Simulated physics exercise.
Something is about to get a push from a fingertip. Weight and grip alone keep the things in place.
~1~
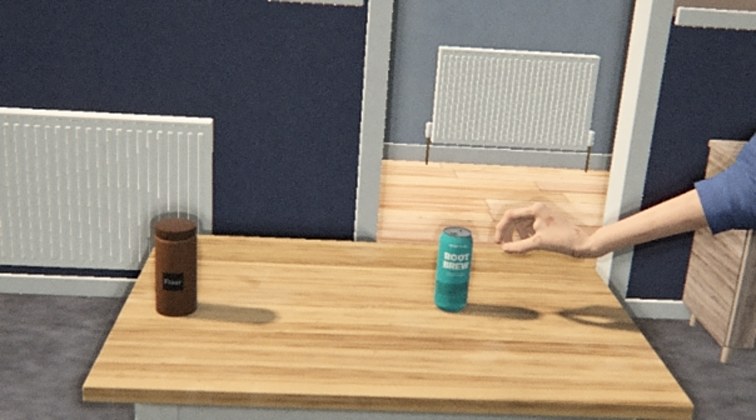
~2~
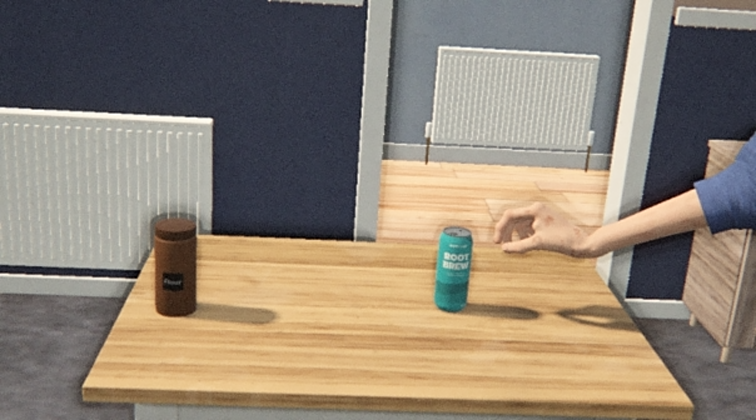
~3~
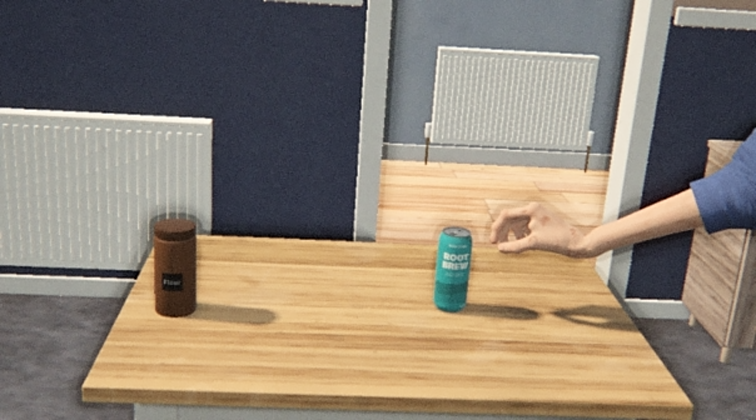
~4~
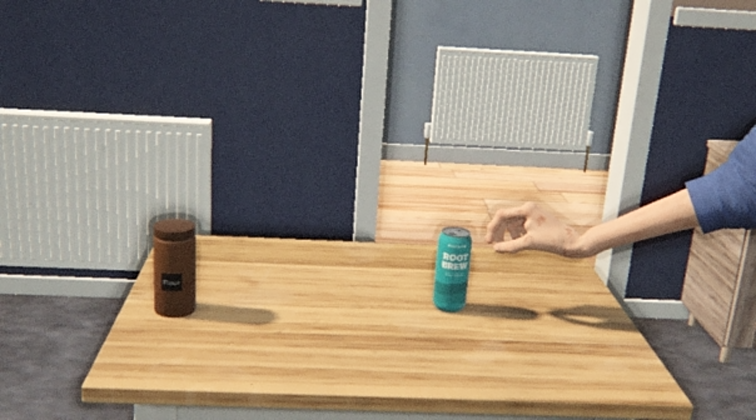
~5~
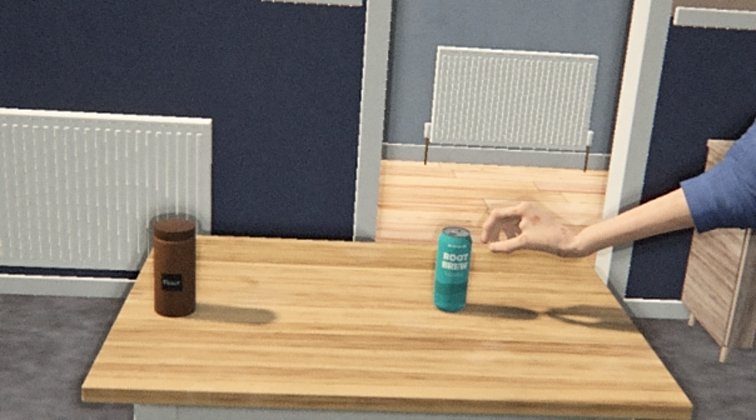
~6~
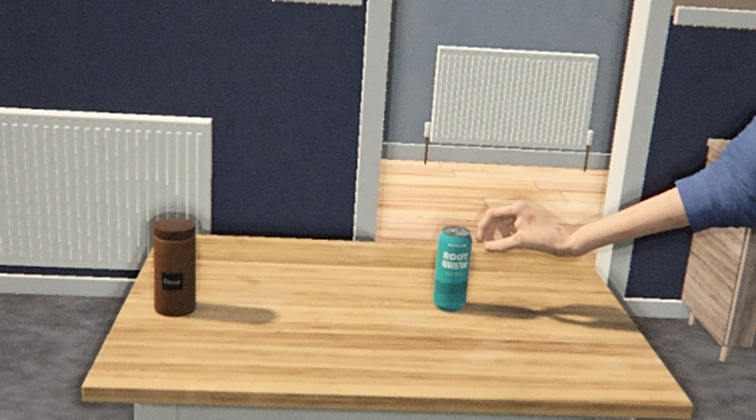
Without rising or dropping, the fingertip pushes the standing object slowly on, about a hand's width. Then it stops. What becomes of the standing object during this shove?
The standing object goes over.
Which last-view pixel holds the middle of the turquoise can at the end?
The object finishes roughly at pixel (386, 291).
Then, 0.70 s after the last picture, turquoise can tipped 30° from how it was near (430, 266).
Then, 1.00 s after the last picture, turquoise can on its side near (386, 290).
At rest, tipped over on the table, turquoise can. Seen from the same camera at the end, turquoise can near (386, 291).
